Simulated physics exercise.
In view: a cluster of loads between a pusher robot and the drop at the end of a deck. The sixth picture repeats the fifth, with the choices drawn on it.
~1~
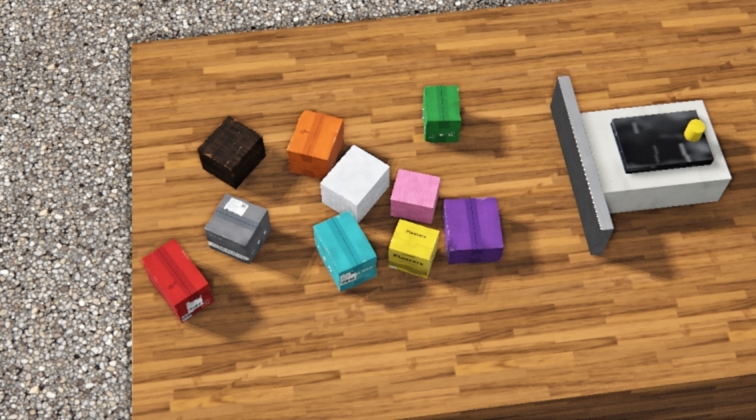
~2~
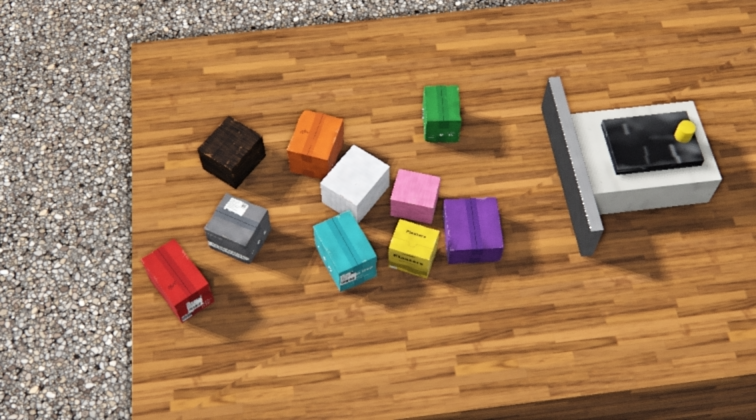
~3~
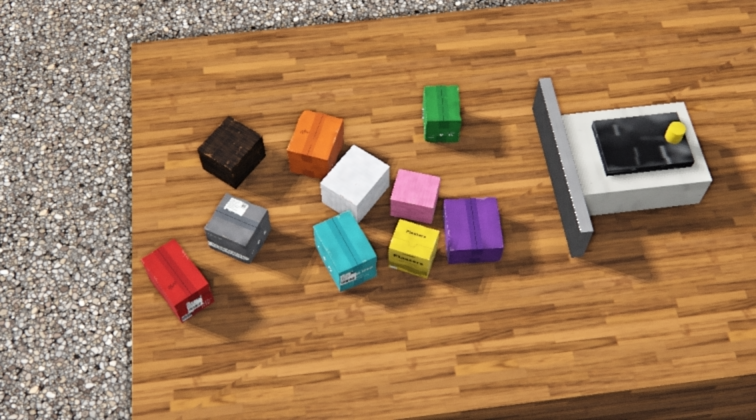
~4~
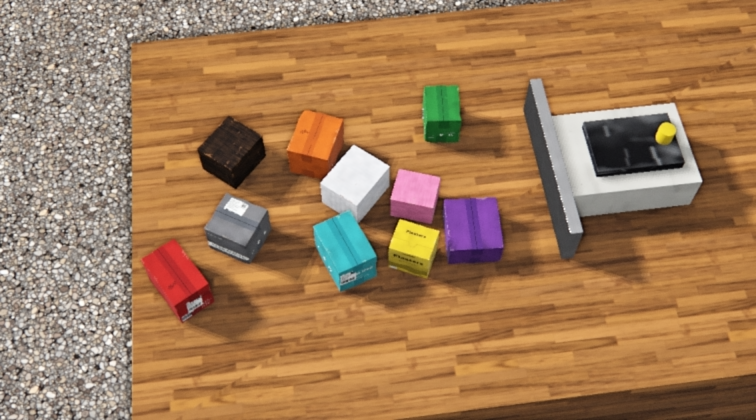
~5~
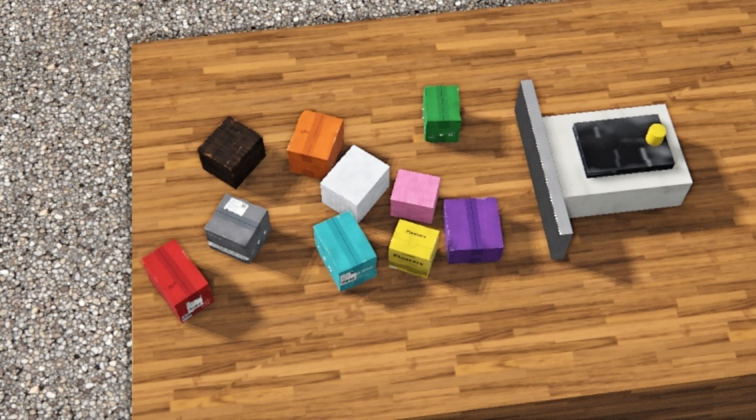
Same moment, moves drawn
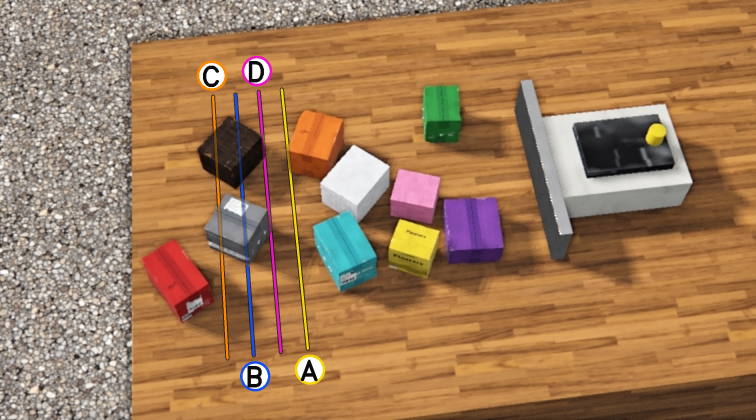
To begin with, a white machine with a wide grey blade sits at the right of a wooden deck, apart from a scattered group of colourful boxes. The machine then slides slowly and steadily left, a short way, while the boxes all stay still and its blade remains clear of them.
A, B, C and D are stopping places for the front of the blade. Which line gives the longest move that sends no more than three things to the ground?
As far as mark C.
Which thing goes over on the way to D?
It is the red parcel.
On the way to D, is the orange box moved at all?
Yes.
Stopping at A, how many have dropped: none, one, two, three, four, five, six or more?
The count is none.
On the marked copy, A at (294, 209); B at (244, 215); C at (220, 217); D at (269, 212).
With C. Early on, robot (503, 158); yellow box (361, 264); green parcel (394, 121).
Further on, robot (386, 171); red parcel (154, 283); black crate (188, 166).
At the end, robot (293, 181); turquoise parcel over the edge; red parcel over the edge; three fallen.
As for the rest, A is within the limit but short; B is within the limit but short; D is within the limit but short.
